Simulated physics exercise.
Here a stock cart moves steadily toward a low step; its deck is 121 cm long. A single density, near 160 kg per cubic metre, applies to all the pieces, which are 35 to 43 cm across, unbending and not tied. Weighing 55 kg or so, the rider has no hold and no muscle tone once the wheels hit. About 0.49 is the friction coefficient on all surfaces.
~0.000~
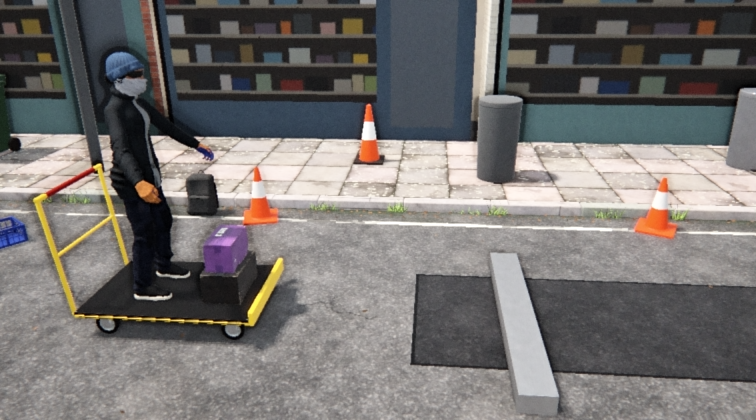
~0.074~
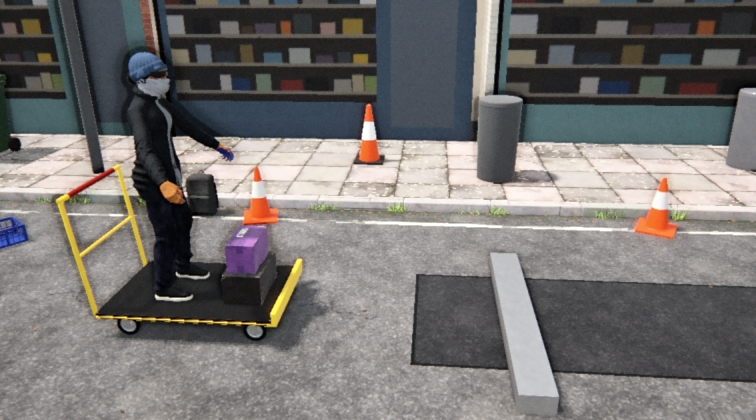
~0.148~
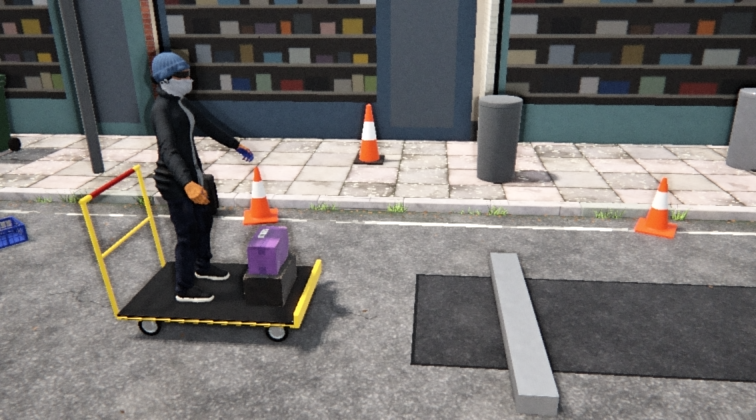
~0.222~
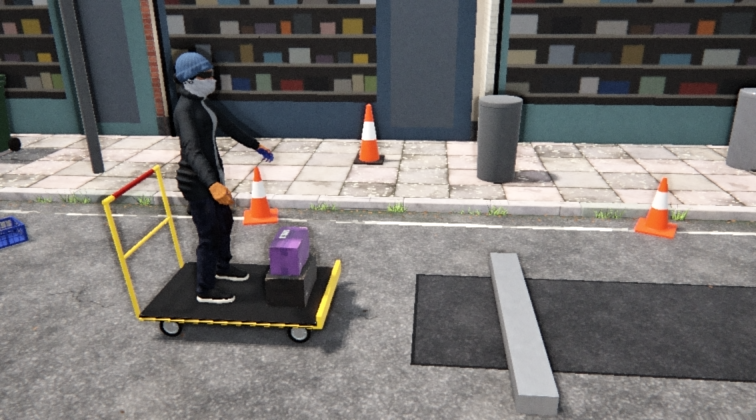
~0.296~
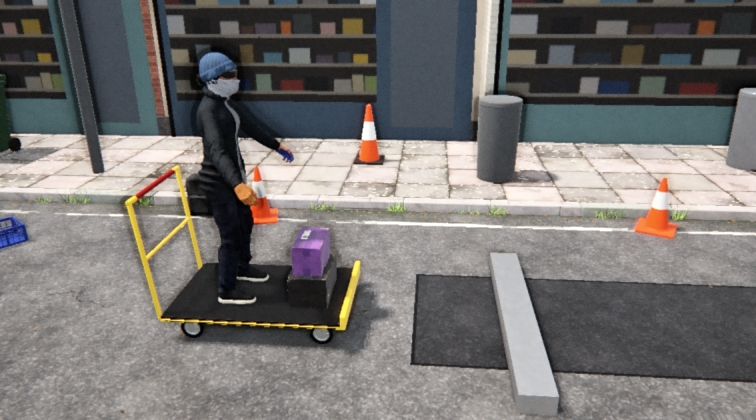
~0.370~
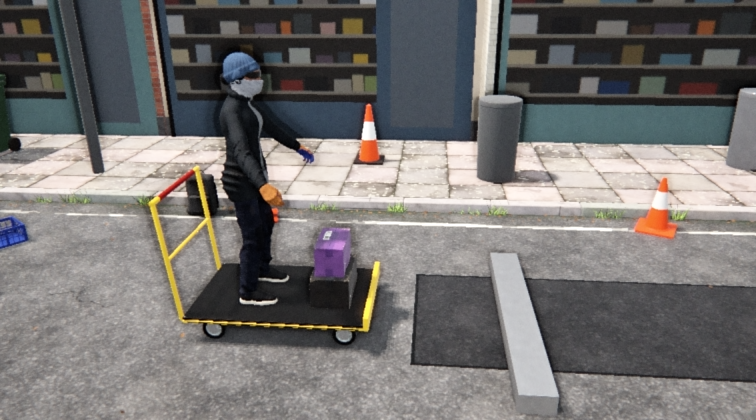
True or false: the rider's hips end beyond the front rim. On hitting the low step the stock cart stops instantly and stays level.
True.
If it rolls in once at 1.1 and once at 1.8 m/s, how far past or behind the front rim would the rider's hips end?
Try 1: 70 cm behind rim; try 2: 40 cm past rim.
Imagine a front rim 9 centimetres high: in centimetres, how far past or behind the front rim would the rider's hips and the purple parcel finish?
Both clear the rim - hips by 50 cm, purple by 60 cm.
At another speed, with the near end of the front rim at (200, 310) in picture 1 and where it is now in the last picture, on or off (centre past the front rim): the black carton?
In that case the black one would be kept.
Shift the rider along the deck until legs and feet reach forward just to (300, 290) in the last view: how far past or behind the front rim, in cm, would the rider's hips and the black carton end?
Hips go over by 50 cm, but the black item stops 20 cm short.
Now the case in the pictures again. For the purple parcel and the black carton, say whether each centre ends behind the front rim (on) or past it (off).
Result - purple: Goes over; black: Stays.
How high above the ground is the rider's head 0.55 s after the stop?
110 cm up.
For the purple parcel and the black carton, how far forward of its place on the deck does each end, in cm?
Purple 110 cm forward, black 10 cm forward.
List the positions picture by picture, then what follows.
In the first frame, hips (136, 173), black carton (230, 275), rim corner (251, 321); 174 cm still to roll.
In the second frame, hips (158, 174), black carton (251, 276), rim corner (273, 322); 159 cm still to roll.
In the third frame, hips (179, 174), black carton (271, 277), rim corner (296, 323); 144 cm still to roll.
In the fourth frame, hips (201, 175), black carton (292, 278), rim corner (319, 324); 128 cm still to roll.
In the fifth frame, hips (223, 175), black carton (313, 279), rim corner (342, 325); 113 cm still to roll.
In the sixth frame, hips (245, 176), black carton (334, 279), rim corner (366, 326); 98 cm still to roll. Speed about 2.0 m/s.
The wheels strike at 0.85 s.
After 1.10 s the rider's hips are 34 cm behind the rim, near (470, 214) in the last picture's view.
After 1.40 s the rider's hips are 4 cm past the rim, near (527, 240) in the last picture's view.
After 1.85 s the rider's hips are 52 cm past the rim, near (593, 304) in the last picture's view.
At rest, 4.9 s, past the rim, purple parcel and the rider's hips; behind it, black carton.
